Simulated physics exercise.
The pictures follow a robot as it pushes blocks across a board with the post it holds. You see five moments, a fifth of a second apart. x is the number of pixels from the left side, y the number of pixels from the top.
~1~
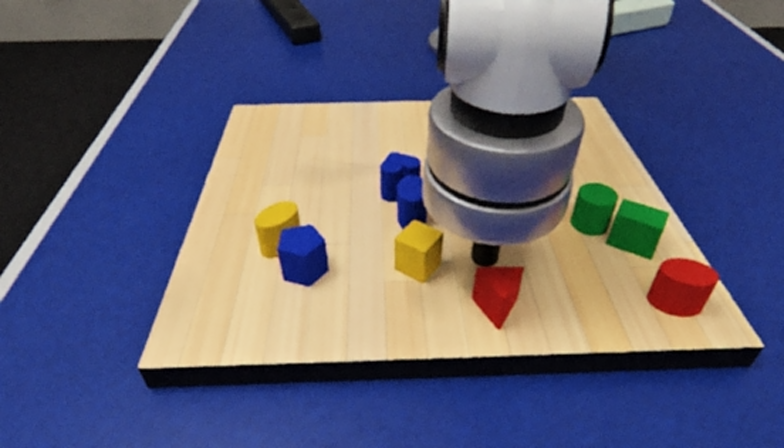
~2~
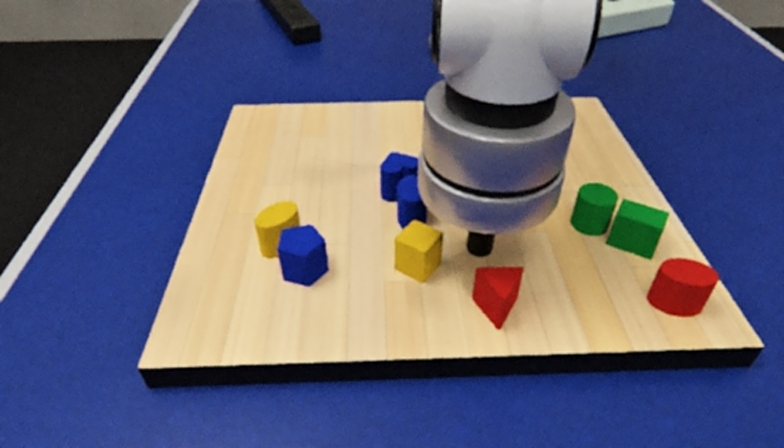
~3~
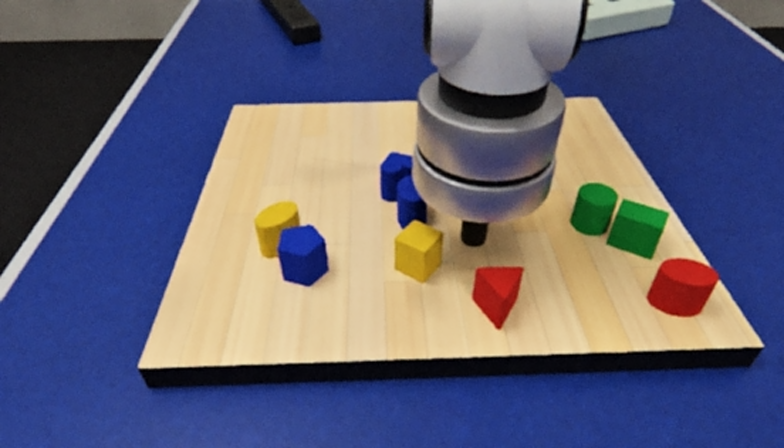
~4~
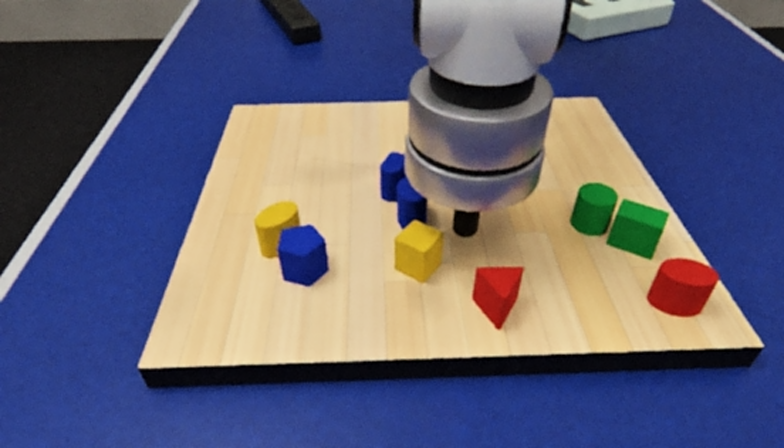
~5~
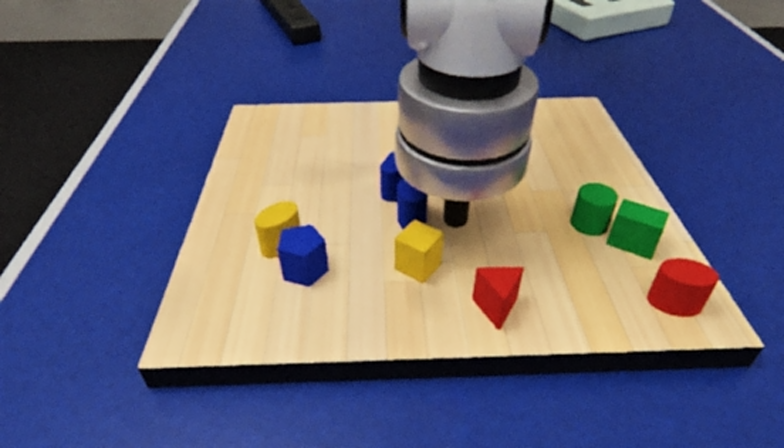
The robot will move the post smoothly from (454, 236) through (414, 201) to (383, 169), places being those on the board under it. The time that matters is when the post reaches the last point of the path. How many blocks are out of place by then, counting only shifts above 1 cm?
Number moved: 2.
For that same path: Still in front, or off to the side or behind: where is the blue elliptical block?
Slipped off.
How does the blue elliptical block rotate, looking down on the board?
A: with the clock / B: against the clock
It's B.
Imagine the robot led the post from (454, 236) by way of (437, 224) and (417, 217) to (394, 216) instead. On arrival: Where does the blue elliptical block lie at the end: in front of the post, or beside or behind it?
By then it is in front of the post.
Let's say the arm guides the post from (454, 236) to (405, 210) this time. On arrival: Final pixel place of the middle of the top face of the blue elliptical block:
Its top centre is at about (378, 176).
The first path, step by step. One third of the way, post at (426, 197); blue elliptical block at (399, 183), turned 20° anticlockwise.
Two thirds of the way, post at (402, 175); blue heart block at (387, 150), turned 20° anticlockwise; blue elliptical block at (396, 183), turned 30° anticlockwise.
At the end, post at (383, 155); blue heart block at (368, 131), turned 20° anticlockwise; blue elliptical block at (396, 183), turned 30° anticlockwise; yellow square not moved.
